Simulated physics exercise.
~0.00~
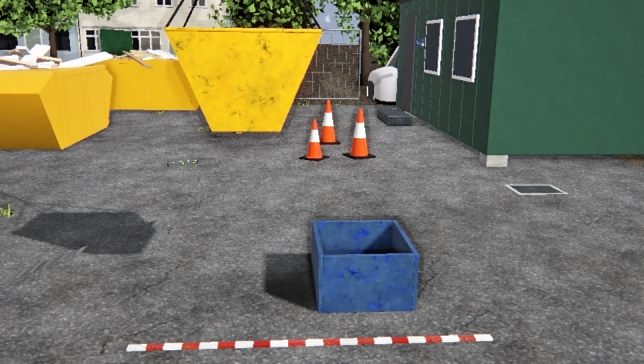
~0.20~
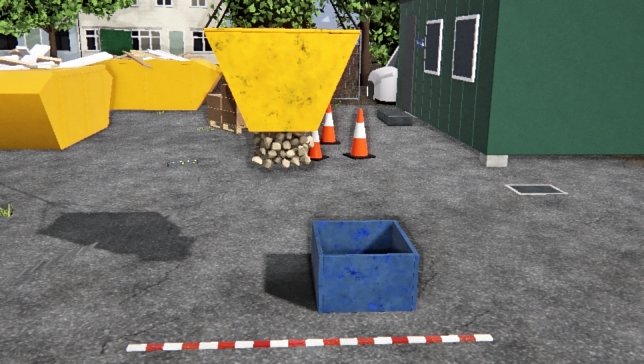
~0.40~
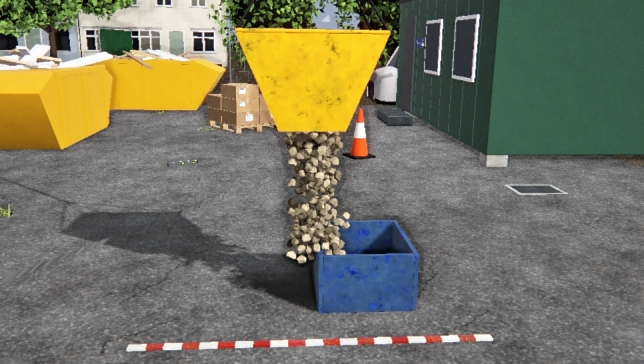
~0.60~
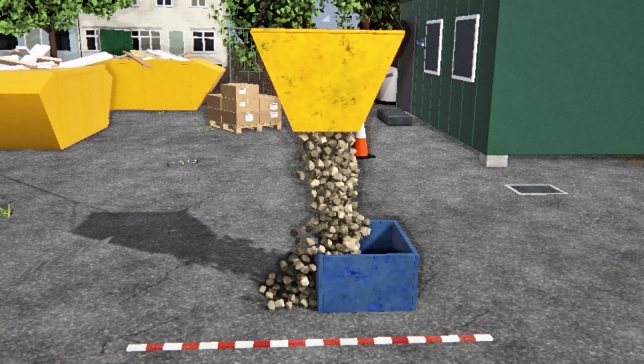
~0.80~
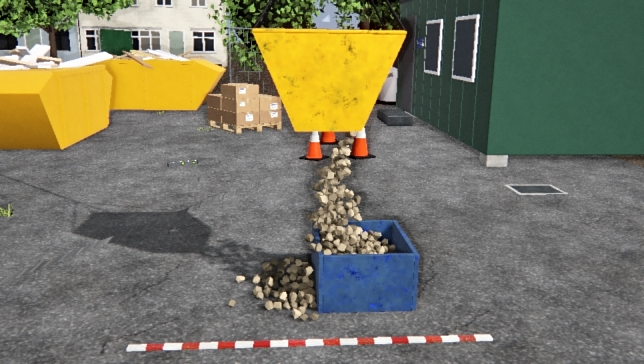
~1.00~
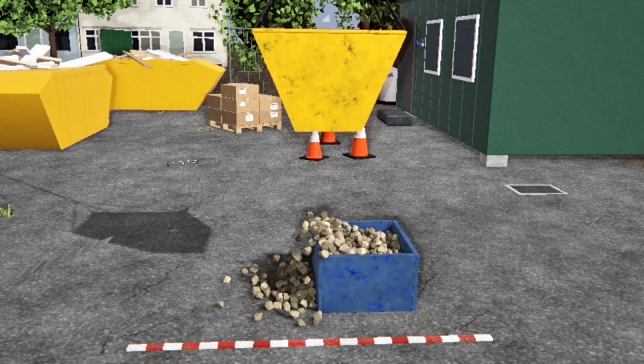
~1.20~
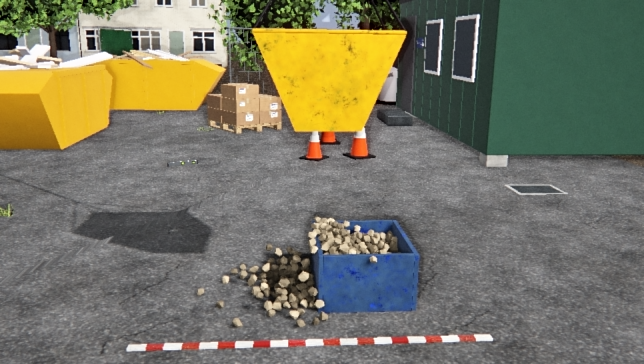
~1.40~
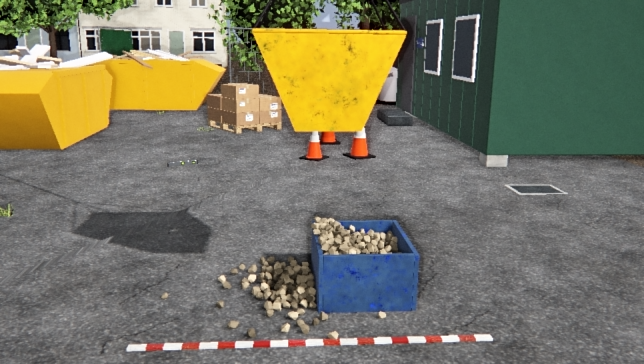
In a paved yard, a yellow skip moves right, dropping stones that mostly fill a blue bin.
